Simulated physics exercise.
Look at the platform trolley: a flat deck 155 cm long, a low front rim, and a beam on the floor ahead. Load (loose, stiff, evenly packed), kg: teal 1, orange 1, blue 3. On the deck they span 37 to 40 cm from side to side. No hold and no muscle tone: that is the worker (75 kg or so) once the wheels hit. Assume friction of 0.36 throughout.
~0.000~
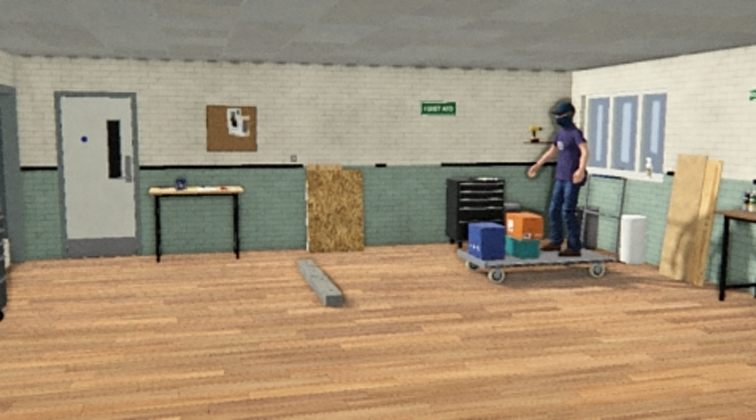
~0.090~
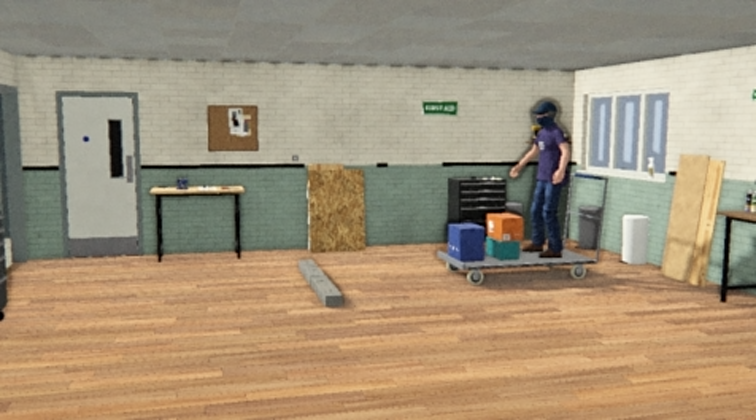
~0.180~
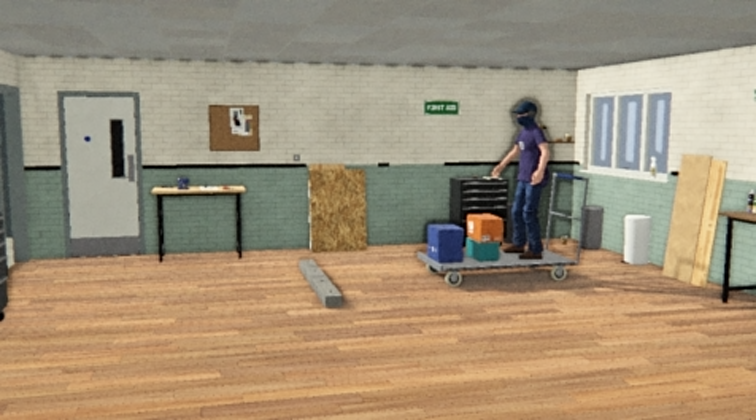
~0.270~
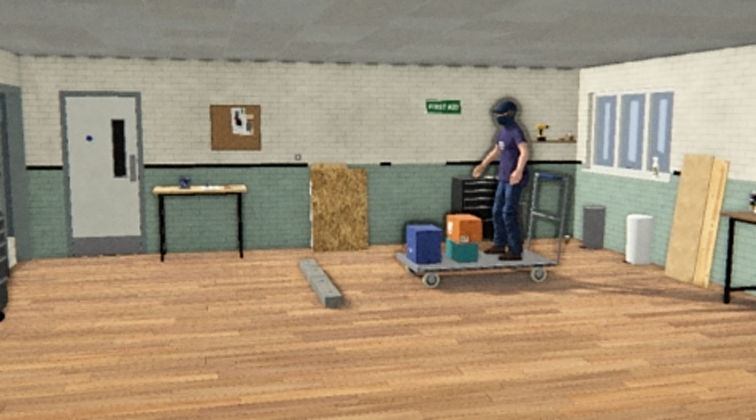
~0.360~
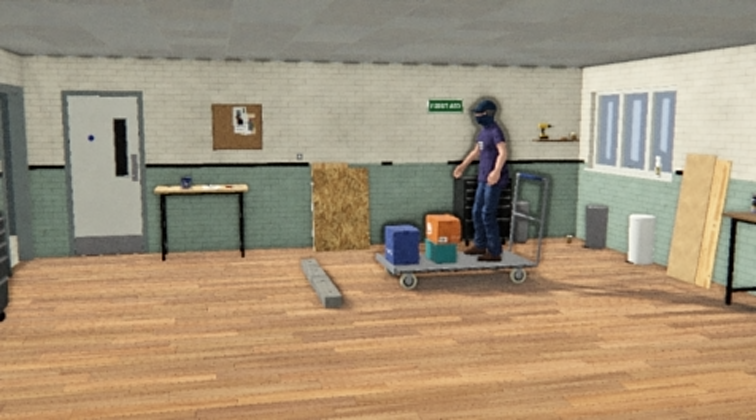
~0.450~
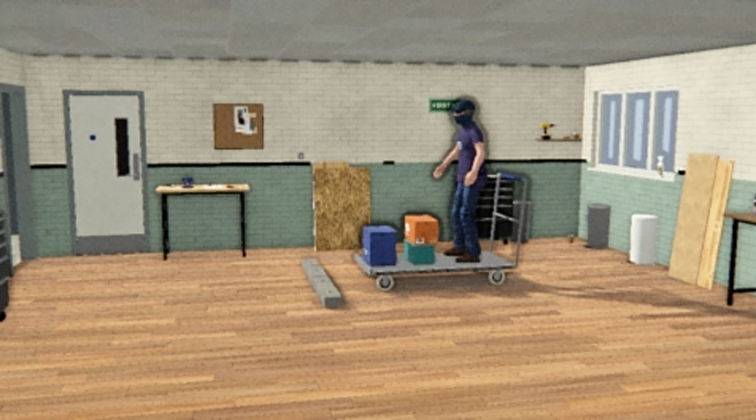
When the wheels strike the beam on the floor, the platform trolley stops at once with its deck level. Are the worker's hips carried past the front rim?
Yes.
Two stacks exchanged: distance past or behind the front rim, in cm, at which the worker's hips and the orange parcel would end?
Rest positions - hips: 130 past; orange: 210 past.
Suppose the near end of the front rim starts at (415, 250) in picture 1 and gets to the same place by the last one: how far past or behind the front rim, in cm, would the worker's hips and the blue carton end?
I'd say the hips settle 40 behind while blue goes 100 past.
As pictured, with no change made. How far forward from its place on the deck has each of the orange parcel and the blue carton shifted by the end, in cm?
Shift, cm - orange: 125; blue: 80.
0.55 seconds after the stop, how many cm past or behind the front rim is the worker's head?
The head is roughly 60 cm beyond the front rim.
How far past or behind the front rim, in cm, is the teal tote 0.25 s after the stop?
Roughly 35 cm behind it.
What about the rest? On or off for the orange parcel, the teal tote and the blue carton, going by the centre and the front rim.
By the last picture you'd see orange shed, teal retained and blue shed.
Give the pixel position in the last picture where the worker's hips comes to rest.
Roughly at (292, 244).
After 0.61 s the deck stops.
After 1.16 s the worker's hips are 4 cm behind the rim, near (323, 223) in the last picture's view.
After 1.61 s the worker's hips are 35 cm past the rim, near (285, 228) in the last picture's view.
When all is still (3.5 s), past the rim, orange parcel, blue carton and the worker's hips; behind it, teal tote.
